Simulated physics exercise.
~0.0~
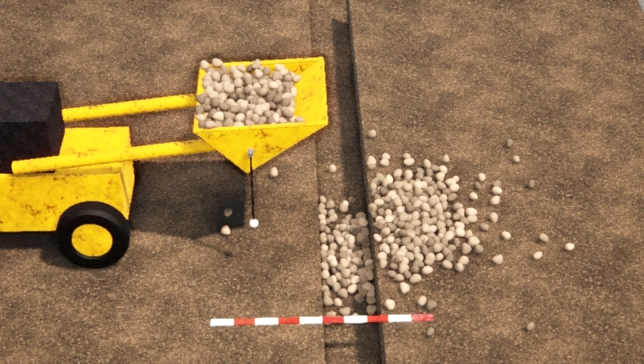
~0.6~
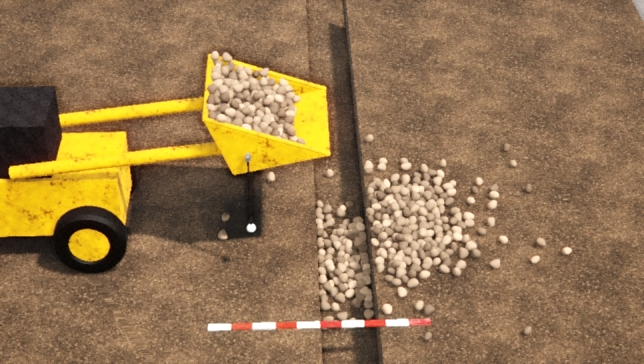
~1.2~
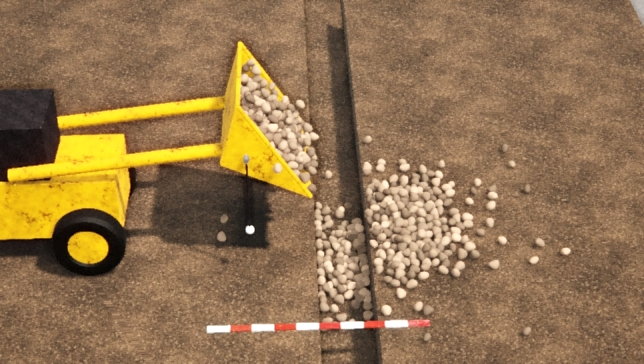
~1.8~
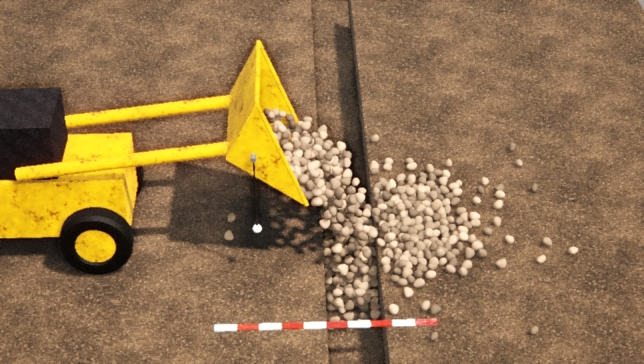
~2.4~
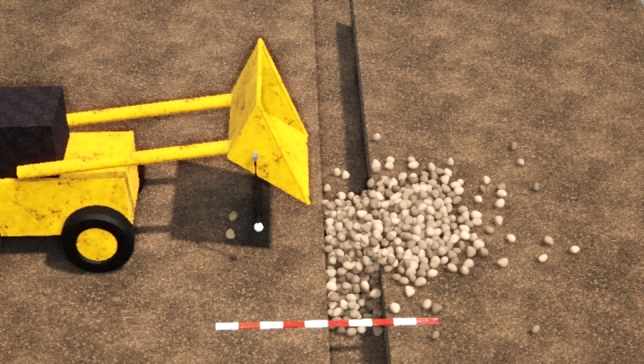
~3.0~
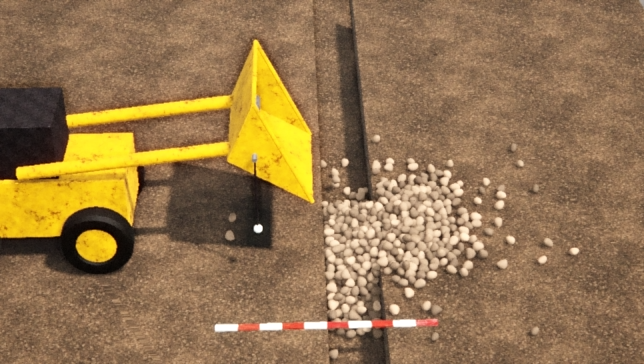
A yellow loader's bucket, full of pale round stones, tips forward beside a narrow trench, spilling its load down to the right onto stones already lying there. The bucket ends up empty and steeply tilted, with the stones heaped in the trench and scattered beyond its far edge.
